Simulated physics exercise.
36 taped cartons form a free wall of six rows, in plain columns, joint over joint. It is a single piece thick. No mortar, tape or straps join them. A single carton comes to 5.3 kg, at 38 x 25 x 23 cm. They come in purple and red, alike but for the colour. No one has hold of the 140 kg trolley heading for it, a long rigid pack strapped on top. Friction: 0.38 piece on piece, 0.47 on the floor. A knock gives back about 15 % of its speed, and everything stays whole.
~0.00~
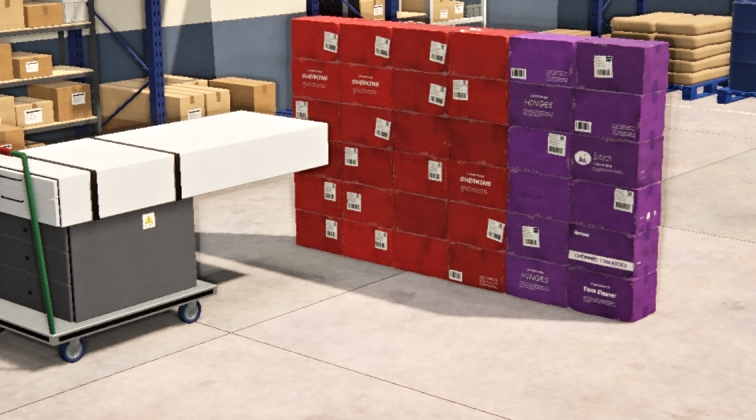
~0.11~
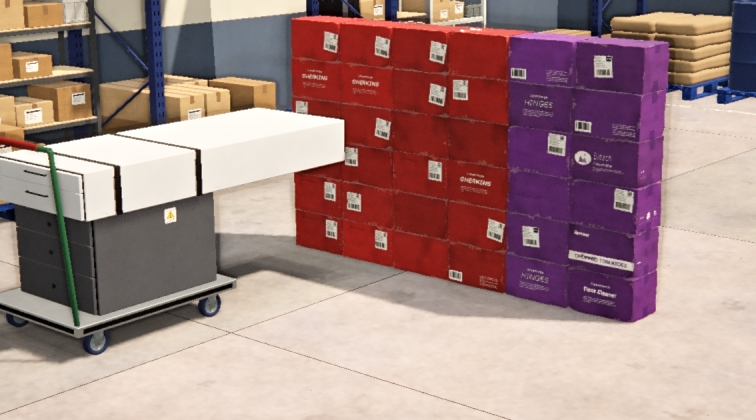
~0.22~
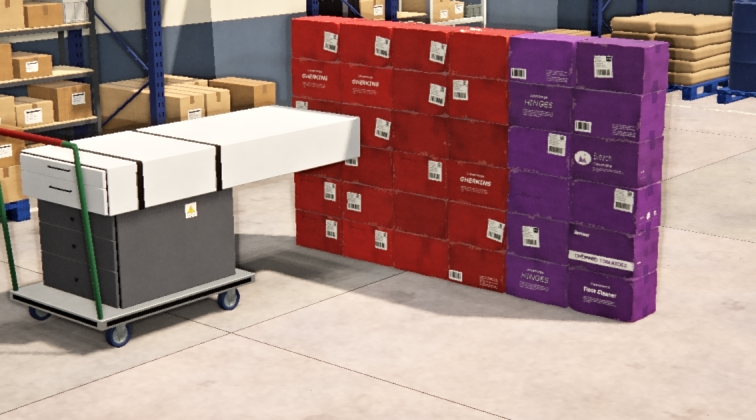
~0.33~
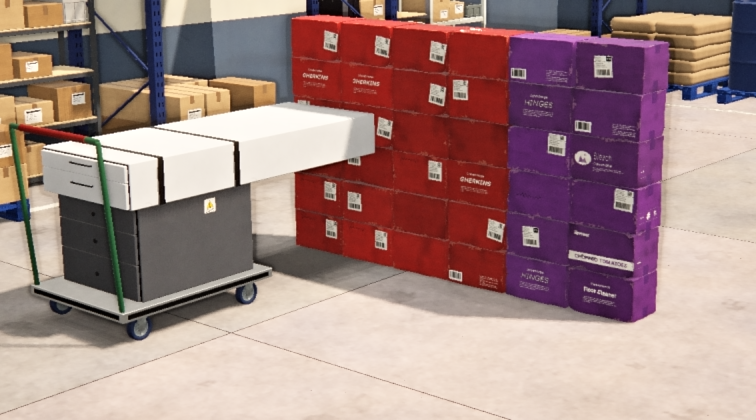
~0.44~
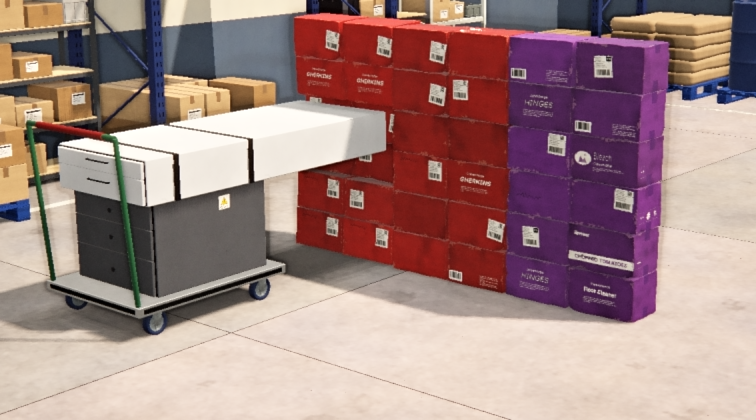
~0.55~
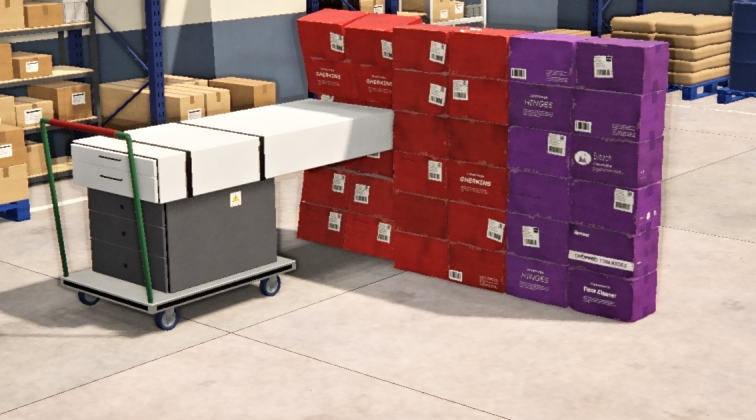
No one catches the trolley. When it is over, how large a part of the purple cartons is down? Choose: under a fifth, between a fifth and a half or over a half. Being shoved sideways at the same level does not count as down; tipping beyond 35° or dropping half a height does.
Ending down: Fewer than one in five.
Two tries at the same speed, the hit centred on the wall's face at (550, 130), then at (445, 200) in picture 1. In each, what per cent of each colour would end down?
Purple 100 then 0, red 20 then 40 per cent.
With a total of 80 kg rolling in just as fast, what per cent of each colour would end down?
Then purple 0, red 50 per cent.
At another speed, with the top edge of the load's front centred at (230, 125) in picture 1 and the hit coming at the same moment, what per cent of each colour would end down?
In that case purple 0, red 20 per cent.
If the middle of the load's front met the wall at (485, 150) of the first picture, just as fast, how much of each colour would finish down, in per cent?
In that case purple 50, red 50 per cent.
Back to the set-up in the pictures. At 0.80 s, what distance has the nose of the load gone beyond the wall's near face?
Some 35 cm beyond.
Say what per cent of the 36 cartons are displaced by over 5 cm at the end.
35 per cent.
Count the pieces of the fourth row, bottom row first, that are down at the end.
2 of them.
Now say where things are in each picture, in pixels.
In the first frame (each place is the centre of the face we see best), load (320, 138) 38 cm short of the wall; top purple carton (540, 62); top red carton (419, 50); all as stacked.
In the second frame, load (337, 134) 24 cm short of the wall; top purple carton (540, 62).
In the third frame, load (353, 131) 11 cm short of the wall; top purple carton (540, 62).
In the fourth frame, load (368, 127) 18 mm into the wall's line; top purple carton (540, 62); one has shifted.
In the fifth frame, load (379, 125) 12 cm into the wall's line; top purple carton (540, 62); steepest lean 3°, the carton at (318, 230); 11 have shifted.
In the sixth frame, load (389, 123) 20 cm into the wall's line; top purple carton (540, 62); top red carton (419, 50); steepest lean 15°, the carton at (380, 86); 12 have shifted.
By 0.80 s, load 37 cm past the wall's line, still rolling; none of the 12 purple cartons down (4 of 36 in all colours); top purple carton unmoved.
By 1.16 s, load 57 cm past the wall's line, still rolling; none of the 12 purple cartons down (12 of 36 in all colours); top purple carton unmoved.
When it is over (3.5 s), load 1.16 m past the wall's line, stopped; none of the 12 purple cartons down (12 of 36 in all colours); top purple carton unmoved; top red carton unmoved. That is 0 per cent. In pixels of the last frame, middles, top purple carton near (553, 59), top red carton near (433, 48).
